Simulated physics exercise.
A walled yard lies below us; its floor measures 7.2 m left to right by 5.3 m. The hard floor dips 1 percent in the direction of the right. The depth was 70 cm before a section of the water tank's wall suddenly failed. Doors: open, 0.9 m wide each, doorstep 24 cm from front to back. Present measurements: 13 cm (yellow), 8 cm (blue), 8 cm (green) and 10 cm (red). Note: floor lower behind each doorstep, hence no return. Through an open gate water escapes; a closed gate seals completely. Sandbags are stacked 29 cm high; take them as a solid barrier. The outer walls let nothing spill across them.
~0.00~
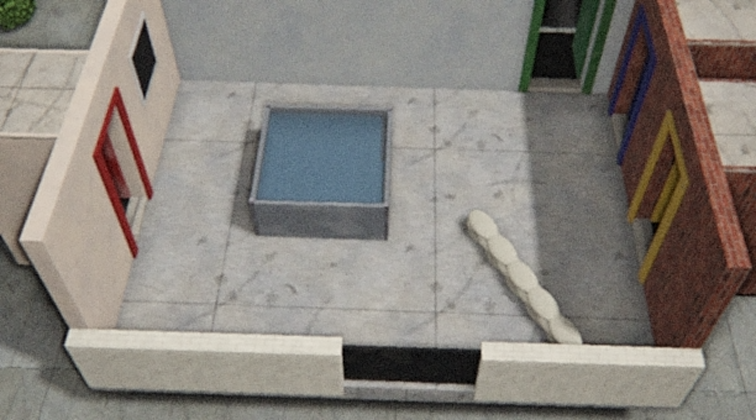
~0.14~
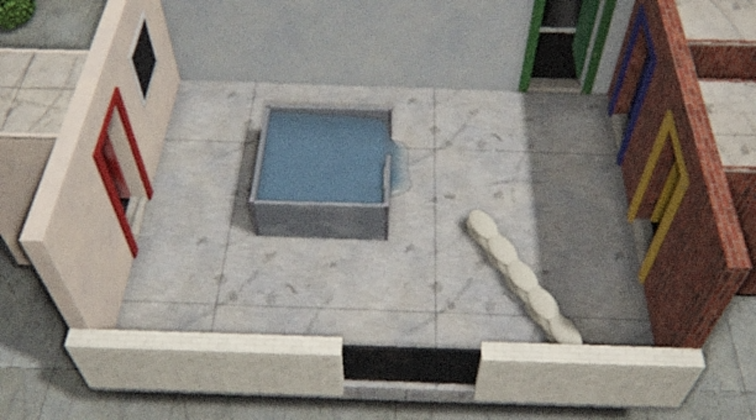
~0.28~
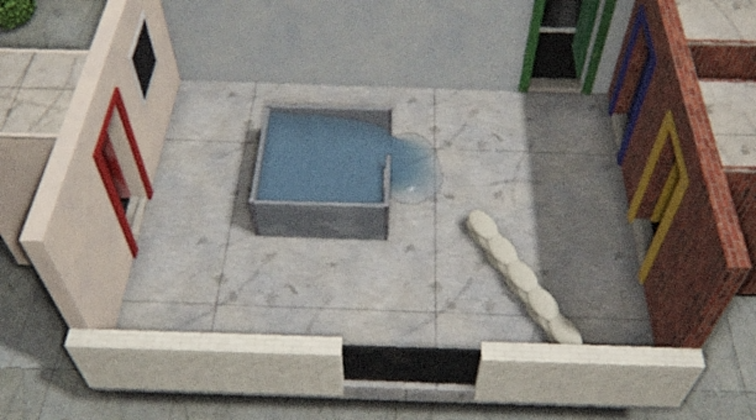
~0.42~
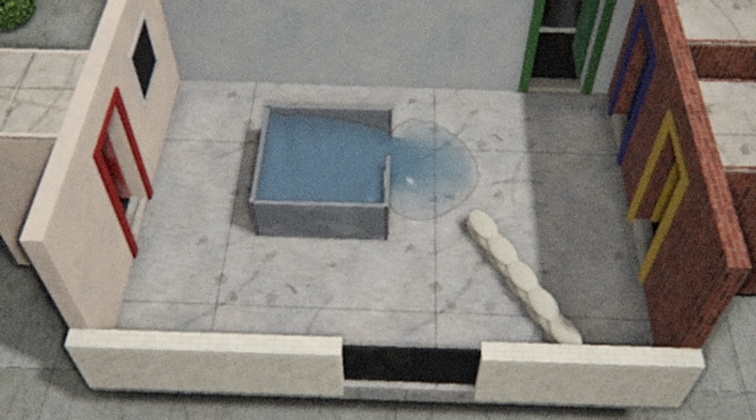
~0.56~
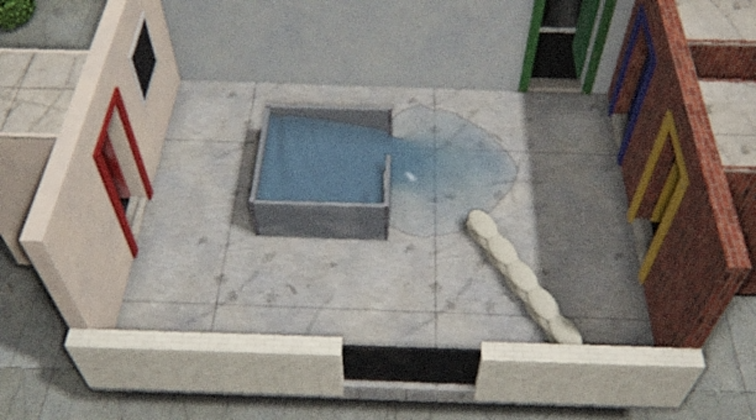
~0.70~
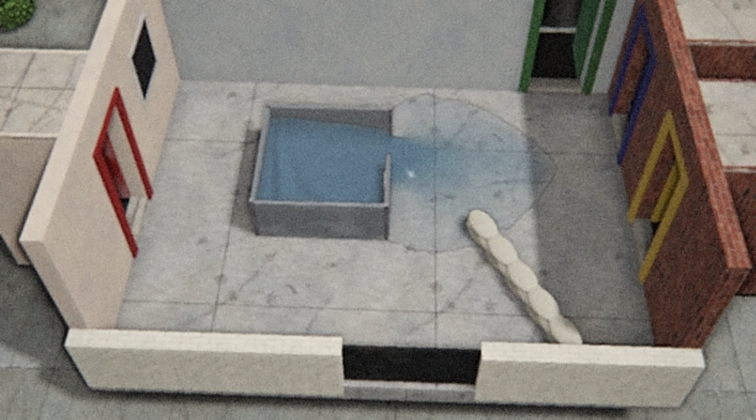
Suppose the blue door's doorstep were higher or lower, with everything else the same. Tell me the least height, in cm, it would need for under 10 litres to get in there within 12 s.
You would need roughly 25 cm.
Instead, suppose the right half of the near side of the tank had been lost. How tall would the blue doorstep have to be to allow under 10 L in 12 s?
The answer is some 8.5 cm.
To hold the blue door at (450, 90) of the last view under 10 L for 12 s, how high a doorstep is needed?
You'd want it roughly 11.0 cm high.
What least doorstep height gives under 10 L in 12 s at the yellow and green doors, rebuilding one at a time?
About 18 cm at yellow and about 18 cm at green.
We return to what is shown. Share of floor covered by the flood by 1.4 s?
Wet: Close to 30 %.
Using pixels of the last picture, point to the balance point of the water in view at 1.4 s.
Look at about (378, 180) in the last view.
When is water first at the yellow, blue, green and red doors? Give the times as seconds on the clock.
Yellow = 1.4 s, blue = 1.1 s, green = 1.2 s, red = 11.0 s.
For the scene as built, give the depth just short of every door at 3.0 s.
Lab note, cm: Yellow 18; blue 23; green 15; red 0.
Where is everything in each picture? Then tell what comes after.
The first frame shows the water tank at (324, 157) is whole and still, 70 cm deep; the blue door at (630, 92) is dry.
In the second frame, the front is at (402, 189), 0.2 m from the gap at (387, 157); 0.2 m2 of floor is wet, 70 cm left at the back.
In the third frame, the front is at (438, 175), 0.8 m from the gap at (387, 158); 0.7 m2 of floor is wet, 70 cm left at the back.
In the fourth frame, the gap is at (387, 158), the front 1.3 m out at (473, 179); the back of the water tank holds 69 cm.
In the fifth frame, water pours out at (387, 158) and has run 1.9 m, to (511, 174); about 5 cm deep outside, 62 cm at the back.
In the sixth frame, the gap is at (387, 158), the front 2.5 m out at (549, 167); the back of the water tank holds 59 cm; the blue door at (630, 92), 3.7 m from the gap, is still 1.3 m from the nearest water.
After 1.4 s water covers 30 % of the floor, deepest (33 cm) near (403, 162); 13 cm at the blue door, 8 litres in over its 8 cm doorstep.
After 3.0 s water covers 40 % of the floor, deepest (28 cm) near (599, 103); 23 cm at the blue door, 153 litres in over its 8 cm doorstep.
After 12.0 s water covers 80 % of the floor; 11 cm at the blue door, 313 litres in over its 8 cm doorstep.
At the blue door as built, the water arrived by 1.1 s and peaked near 26 cm at 2.4 s.
Run again over the same 12 s with other heights there, 21 litres in over 22.5 cm, 2 litres over 30.5 cm. The limit of 10 litres is kept from about 25 cm up.
